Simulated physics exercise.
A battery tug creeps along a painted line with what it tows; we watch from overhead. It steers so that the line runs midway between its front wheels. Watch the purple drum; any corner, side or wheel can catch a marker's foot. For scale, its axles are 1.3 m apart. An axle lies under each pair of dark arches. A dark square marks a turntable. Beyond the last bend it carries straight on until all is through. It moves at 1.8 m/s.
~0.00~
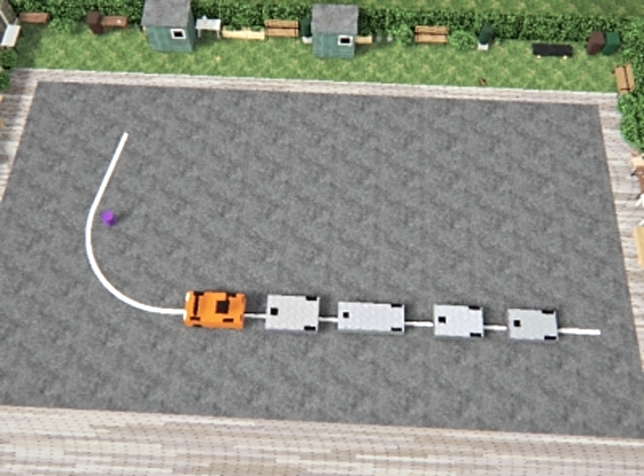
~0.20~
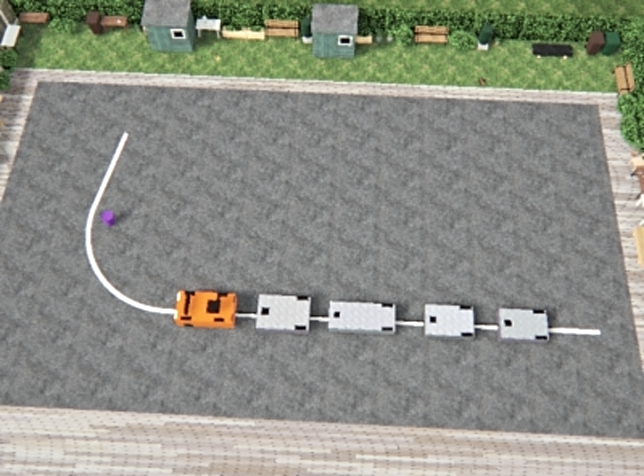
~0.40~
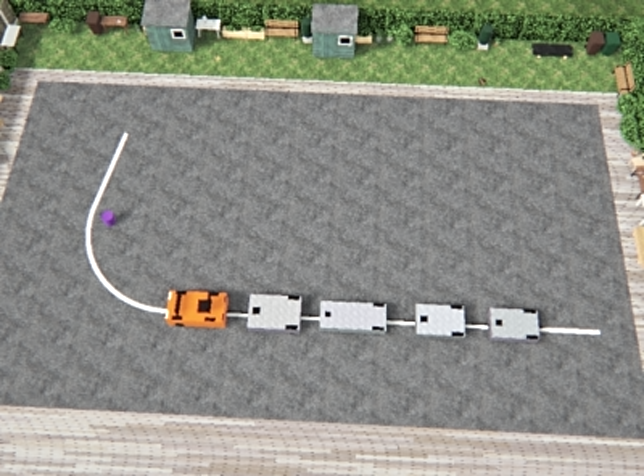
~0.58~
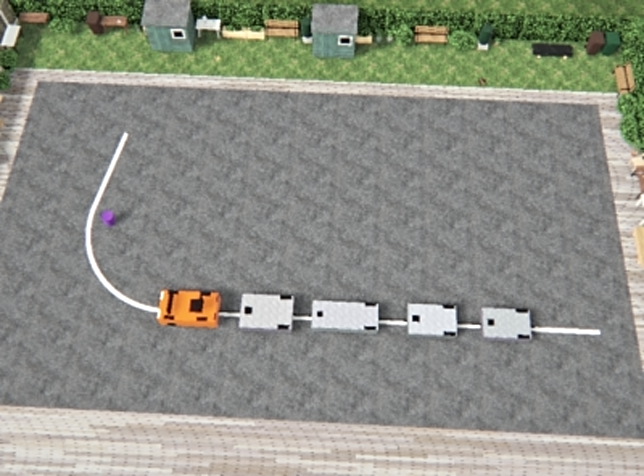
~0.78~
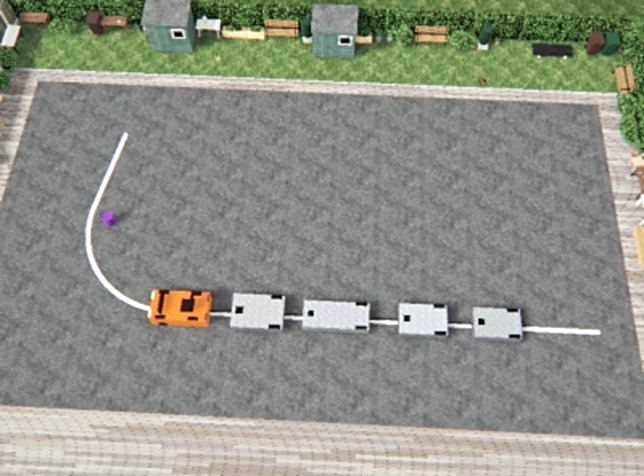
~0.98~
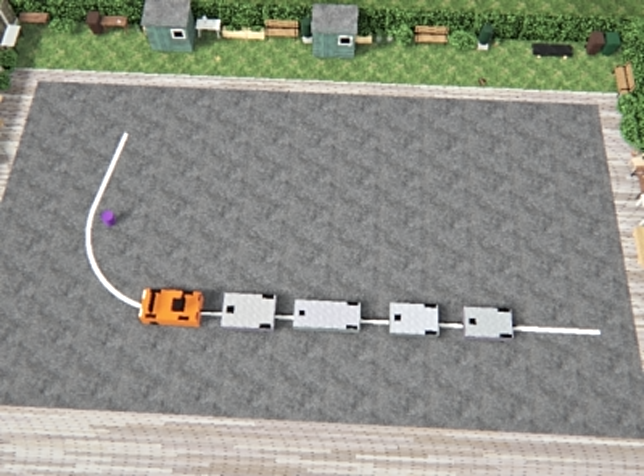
An orange vehicle slowly pulls four grey trailers left along a white line on grey paving.
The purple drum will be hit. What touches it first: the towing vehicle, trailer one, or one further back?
The blame goes to the towing vehicle.
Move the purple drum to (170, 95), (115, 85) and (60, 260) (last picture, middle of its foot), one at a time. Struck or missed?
First clear, second missed, third clear.
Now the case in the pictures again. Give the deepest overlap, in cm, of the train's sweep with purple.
About: Purple 80.
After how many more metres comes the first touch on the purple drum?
About 6.0 m.
After 4.3 s, the last axle is at (360, 316) of the last picture, on the line; the battery tug has hit purple.
After 8.1 s, the last axle is at (218, 304) of the last picture, 20 cm off the line.
After 11.6 s, the last axle is at (122, 226) of the last picture, 160 cm off the line.
After 15.2 s, the last axle is at (136, 105) of the last picture, 20 cm off the line; 1 of 1 struck in all.
